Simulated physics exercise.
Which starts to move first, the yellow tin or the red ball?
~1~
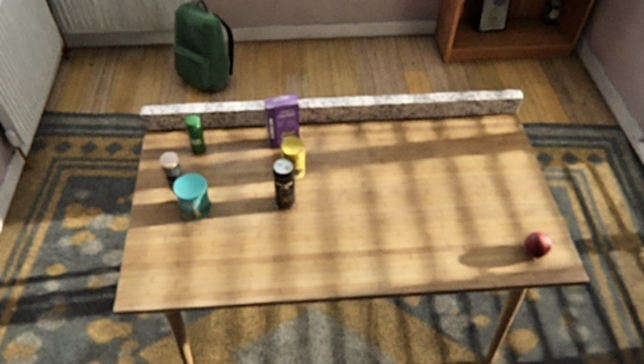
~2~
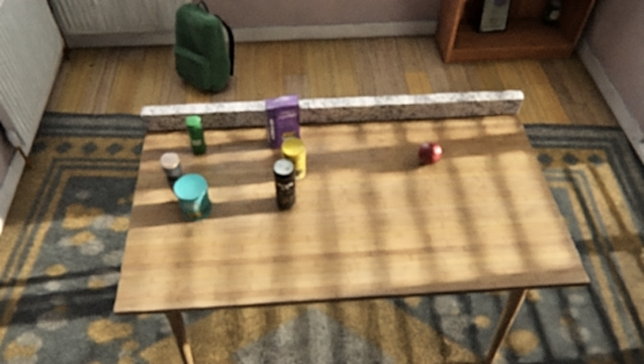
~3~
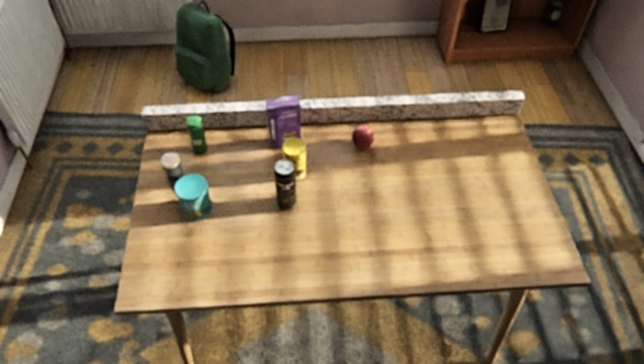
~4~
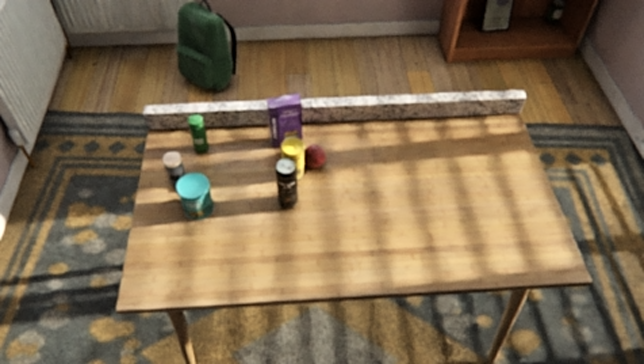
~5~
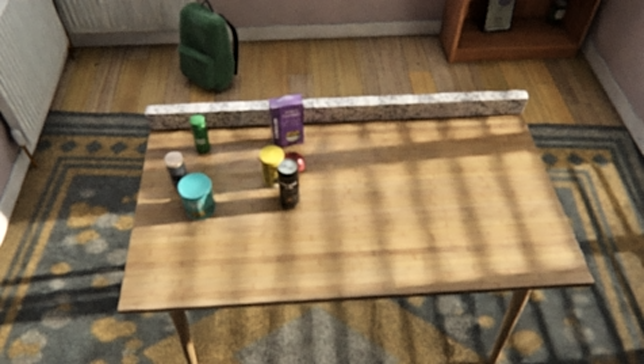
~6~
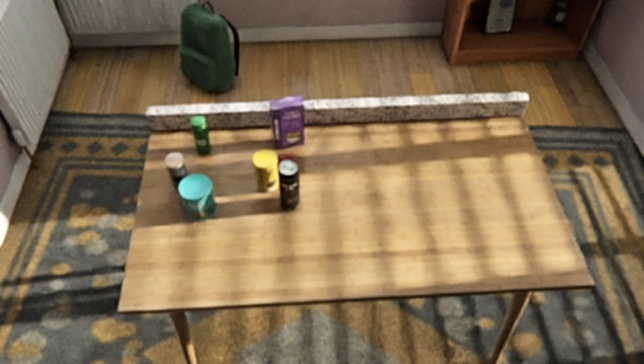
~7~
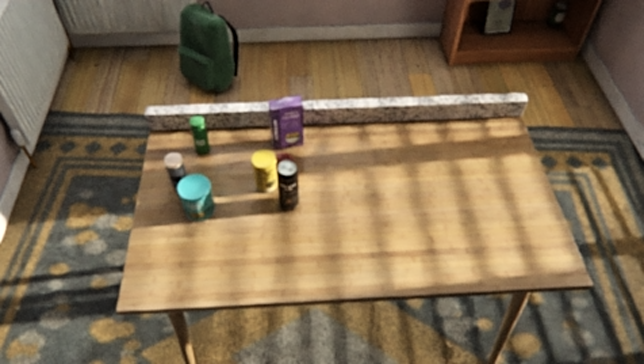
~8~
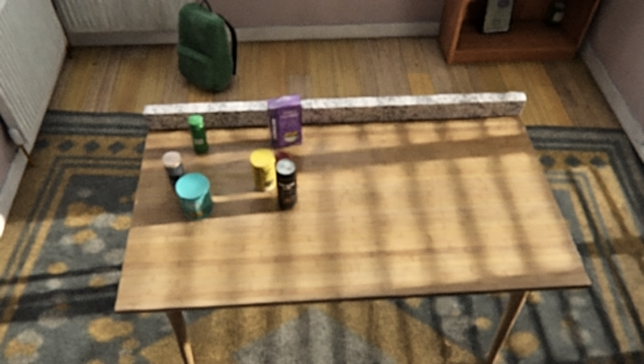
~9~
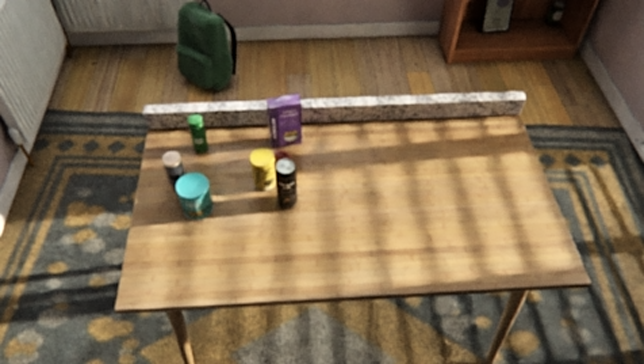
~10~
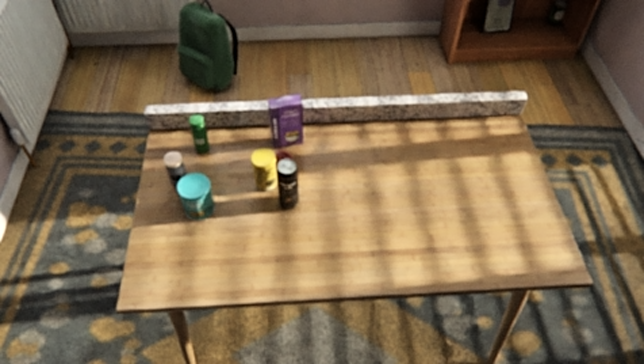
The red ball starts to move first. The yellow tin stays still until the ball has come back from the far rail and reached it.
